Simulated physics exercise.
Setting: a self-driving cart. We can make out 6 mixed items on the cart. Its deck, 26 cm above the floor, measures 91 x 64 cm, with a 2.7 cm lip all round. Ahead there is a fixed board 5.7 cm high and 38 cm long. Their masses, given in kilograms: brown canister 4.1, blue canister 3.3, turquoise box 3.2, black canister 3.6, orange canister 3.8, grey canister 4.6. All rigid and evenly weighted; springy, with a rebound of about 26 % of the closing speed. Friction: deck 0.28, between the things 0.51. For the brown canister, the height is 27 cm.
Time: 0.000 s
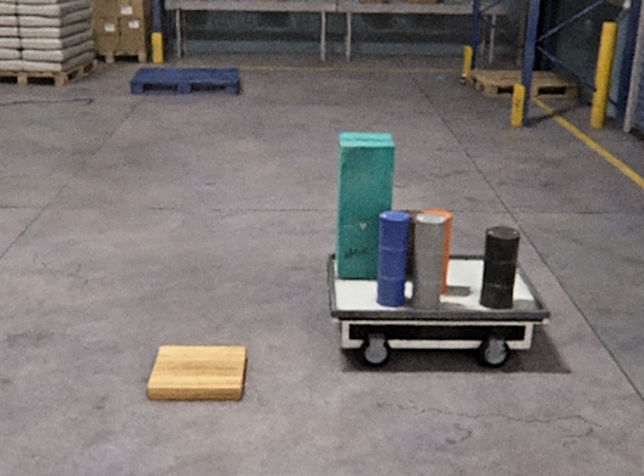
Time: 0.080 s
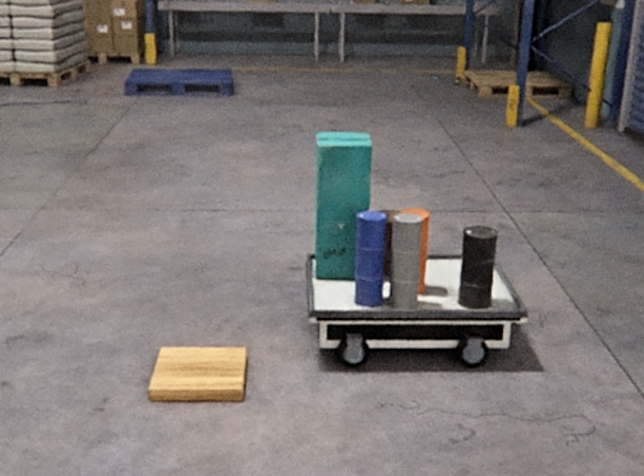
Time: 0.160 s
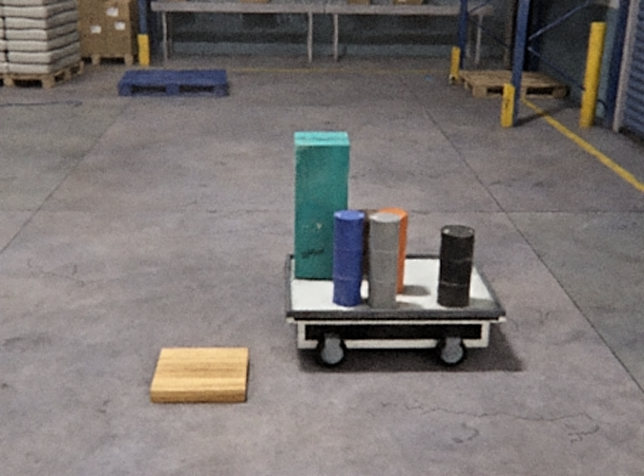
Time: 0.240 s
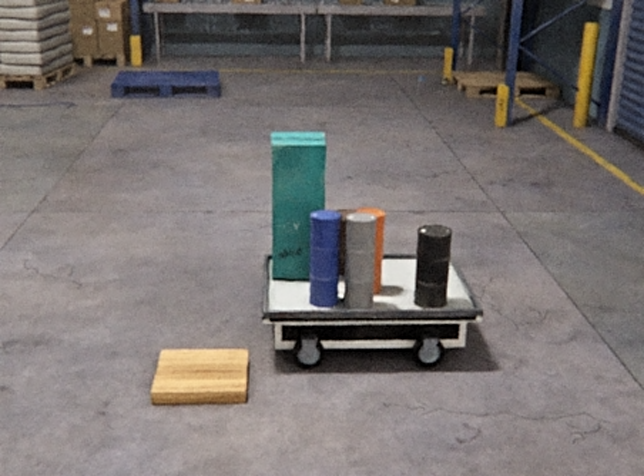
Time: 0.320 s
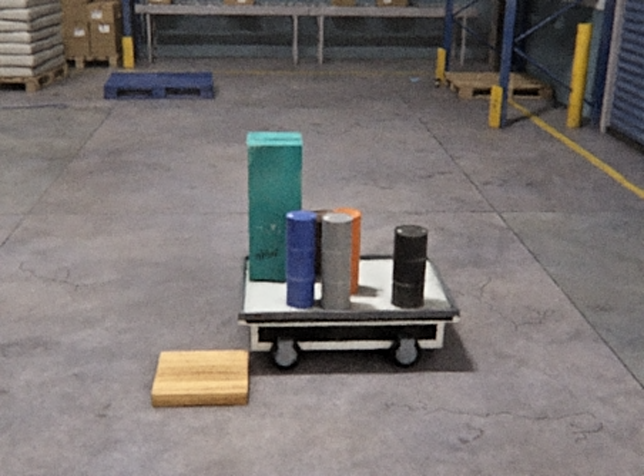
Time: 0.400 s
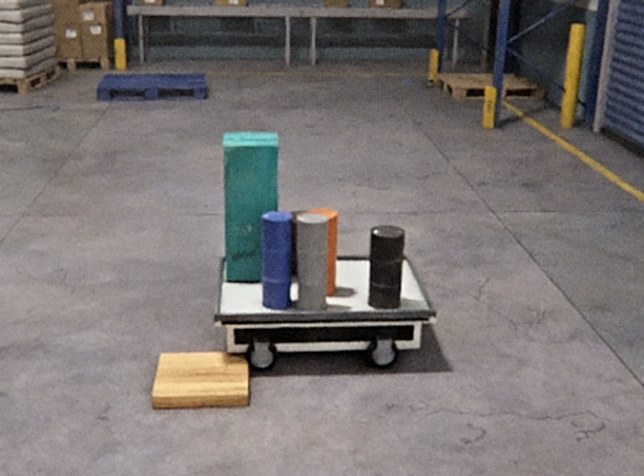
At first, a low wheeled cart carrying a tall turquoise box and several blue, grey, orange and black canisters stands to the right of a wooden block on a warehouse floor. The cart rolls steadily left, its load staying upright, until its left front wheel is beside the block's right edge.
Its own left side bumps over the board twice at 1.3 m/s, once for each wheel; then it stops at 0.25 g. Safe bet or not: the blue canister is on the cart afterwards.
Looks like it will be found on the deck.
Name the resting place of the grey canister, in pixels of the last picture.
About (17, 280).
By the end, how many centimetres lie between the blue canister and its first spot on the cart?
Displacement: Approx. 30 cm.
By 0.80 s, cart 104 cm along; blue canister tilted 31° near (180, 254); grey canister tilted 26°; turquoise box tilted 24°.
By 1.10 s, cart 143 cm along; blue canister tilted 58° near (107, 249); grey canister tilted 68°; orange canister tilted 61°.
By 1.70 s, cart 205 cm along; blue canister on its side; grey canister on its side; orange canister on its side.
When it is over (3.9 s), lying over on the cart, blue canister, orange canister and grey canister; the other 3 within 10 cm of the start.
